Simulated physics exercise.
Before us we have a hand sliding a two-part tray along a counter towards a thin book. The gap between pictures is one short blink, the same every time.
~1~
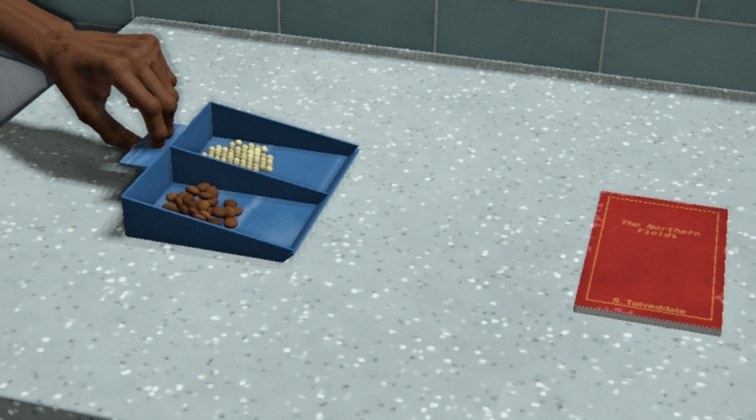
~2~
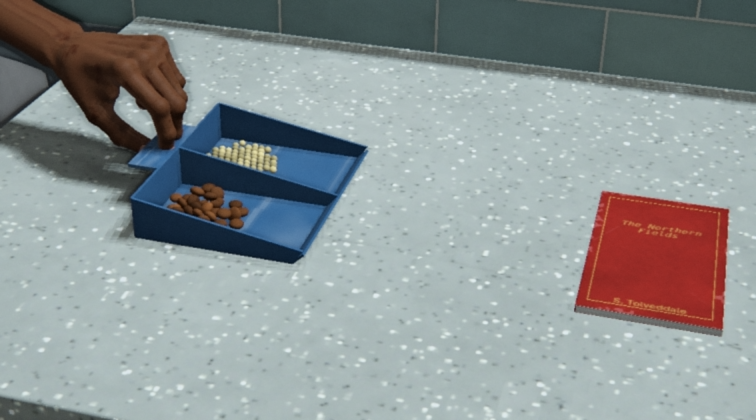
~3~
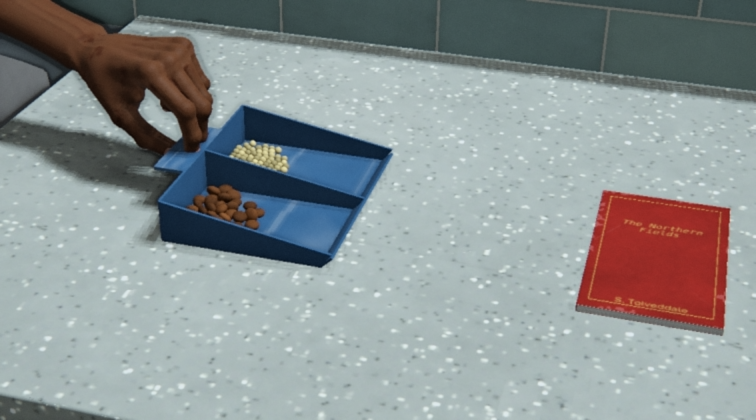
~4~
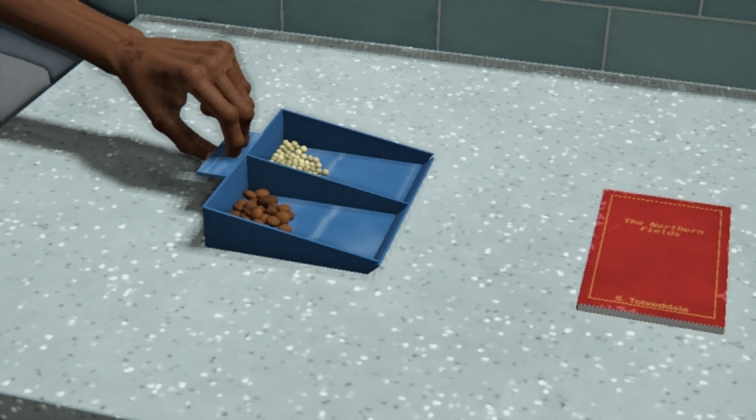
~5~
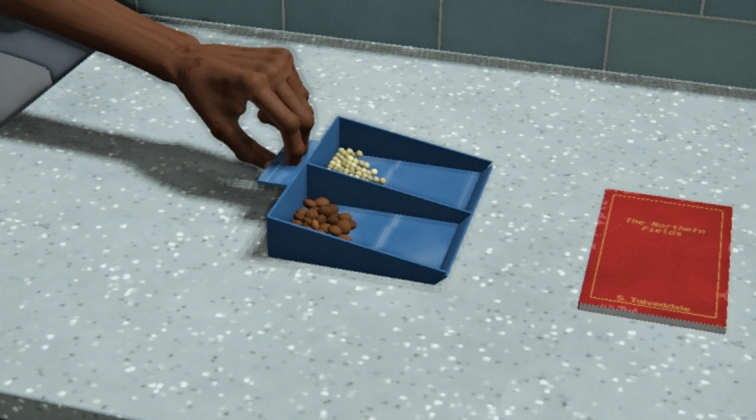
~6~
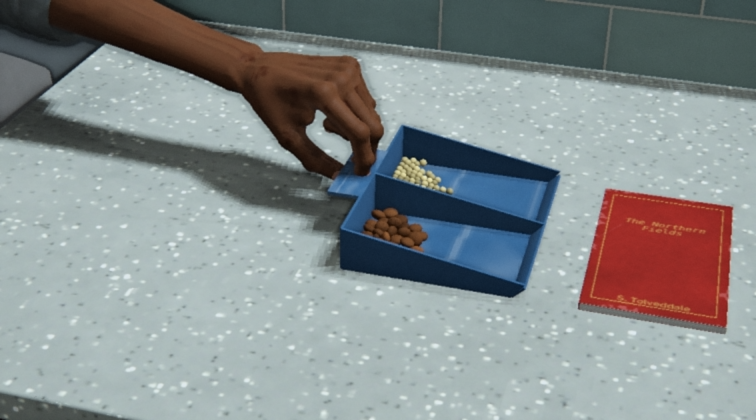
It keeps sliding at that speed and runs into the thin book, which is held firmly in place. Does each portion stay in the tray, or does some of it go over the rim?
In the end, the nearer portion tips some over the rim; the farther portion tips some over the rim.
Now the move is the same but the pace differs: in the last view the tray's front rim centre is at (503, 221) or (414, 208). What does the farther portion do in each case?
Run 1: It spills partly over. Run 2: It holds inside the tray.
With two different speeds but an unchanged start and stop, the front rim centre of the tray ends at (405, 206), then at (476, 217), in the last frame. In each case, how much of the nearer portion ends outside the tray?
Near 0 in a hundred, then near 0 in a hundred.
Then, 0.03 s past the last view, tray still sliding, front rim near (576, 233); nearer portion all inside; farther portion all inside.
Then, 0.15 s past the last view, tray stopped at the thin book; nearer portion a small part out of the tray; farther portion a small part out of the tray.
Then, 0.36 s past the last view, tray stopped at the thin book; nearer portion about a third out of the tray; farther portion about a third out of the tray.
Finally, tray stopped at the thin book; nearer portion about a third out of the tray; farther portion about a third out of the tray.
